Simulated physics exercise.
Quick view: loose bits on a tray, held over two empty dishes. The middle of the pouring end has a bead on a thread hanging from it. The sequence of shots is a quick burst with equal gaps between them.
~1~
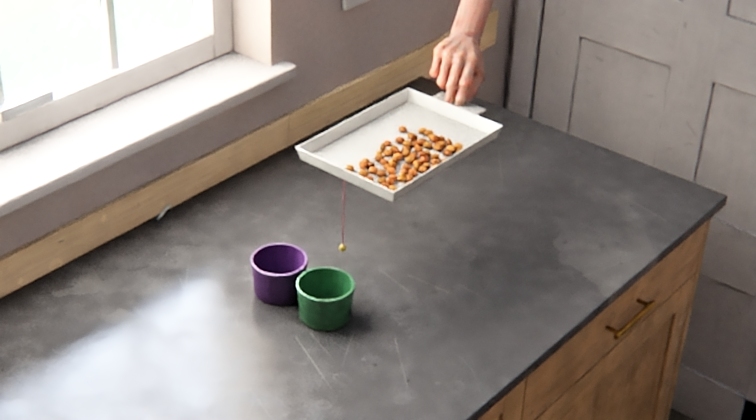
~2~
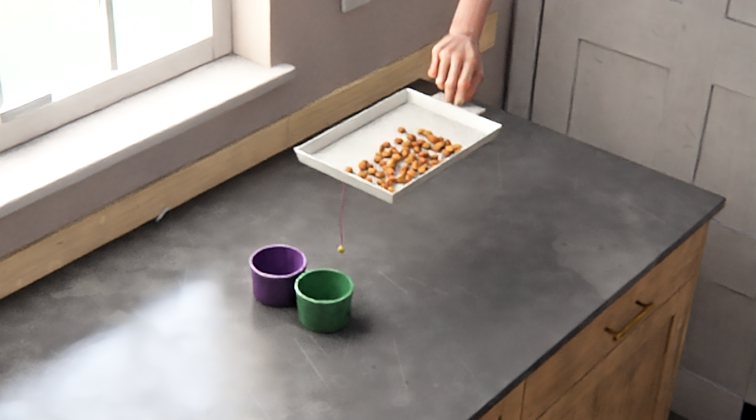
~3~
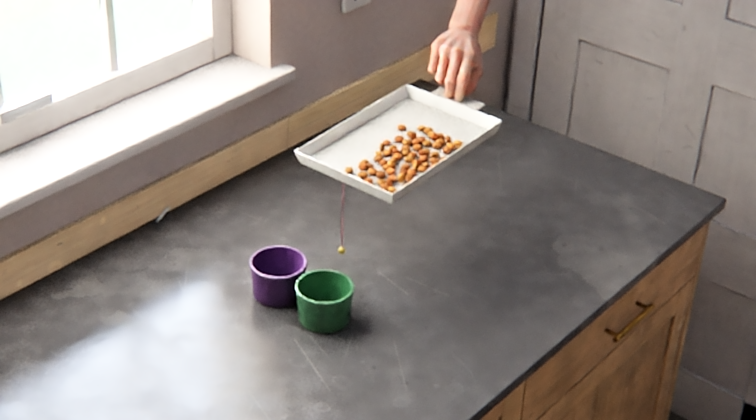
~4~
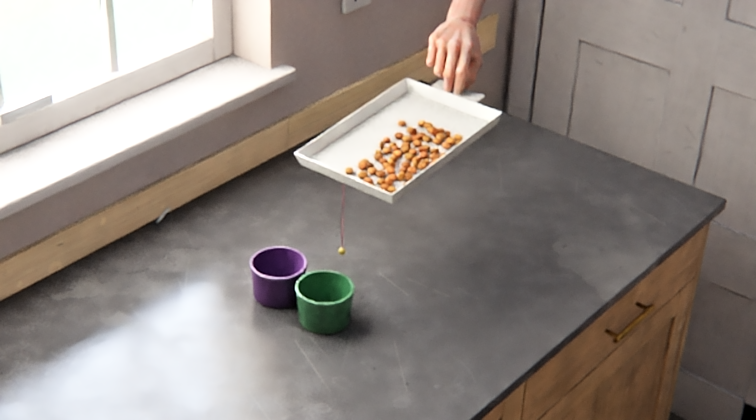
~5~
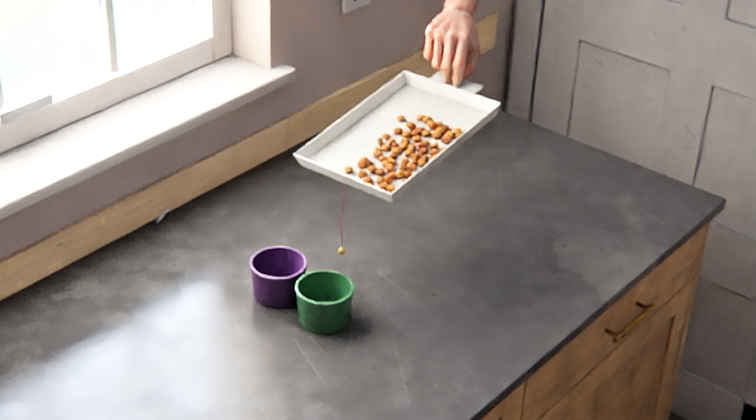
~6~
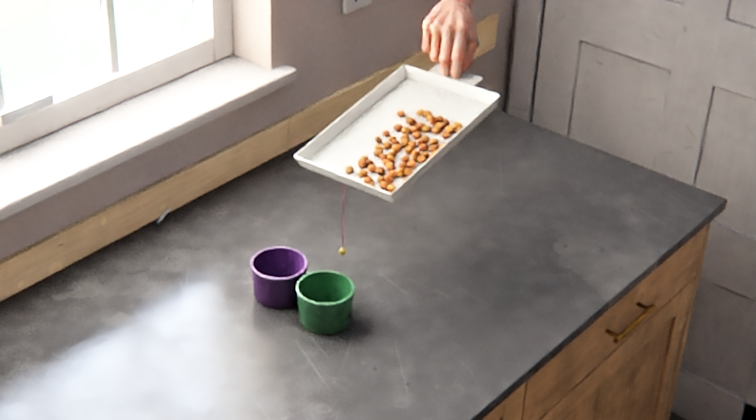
At first, a hand holds a white tray of small brown bits above a purple dish and a green dish, a bead dangling from its near end. The hand then gradually raises the far end, tilting the tray slightly toward its left corner, while the bits barely shift and the dishes stay still.
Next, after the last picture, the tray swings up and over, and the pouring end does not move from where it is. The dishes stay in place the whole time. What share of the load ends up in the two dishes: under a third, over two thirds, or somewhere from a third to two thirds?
A third up to two thirds.
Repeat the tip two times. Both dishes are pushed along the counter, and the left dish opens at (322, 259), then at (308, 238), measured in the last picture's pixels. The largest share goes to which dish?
The first layout gives the one at left, the second layout gives the one at left.
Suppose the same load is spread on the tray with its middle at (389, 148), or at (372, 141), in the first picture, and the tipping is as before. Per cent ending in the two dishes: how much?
Estimates in order: 60 percent, 50 percent.
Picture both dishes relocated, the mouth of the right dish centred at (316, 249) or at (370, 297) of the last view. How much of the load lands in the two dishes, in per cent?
About 30 per cent, then about 30 per cent.
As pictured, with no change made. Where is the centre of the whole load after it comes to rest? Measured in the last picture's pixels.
Somewhere around (293, 288) in the last picture.
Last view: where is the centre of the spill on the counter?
Estimate: Around (306, 271).
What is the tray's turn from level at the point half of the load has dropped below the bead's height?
Around 100° at that moment.
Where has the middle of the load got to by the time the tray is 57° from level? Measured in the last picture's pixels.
Load centre: Approx. (345, 165).
Shortly afterwards, tray tipped steeply; all but a few on the tray; only a few in the air.
Next, tray tipped right over; near two thirds on the tray; a little in the right dish; only a few in the left dish; a little outside both; near a quarter in the air.
Some moments later, tray tipped past a quarter turn; near a quarter in the right dish; near a quarter in the left dish; near half outside both.
In the end, tray tipped past a quarter turn; near a quarter in the right dish; near a quarter in the left dish; near half outside both.
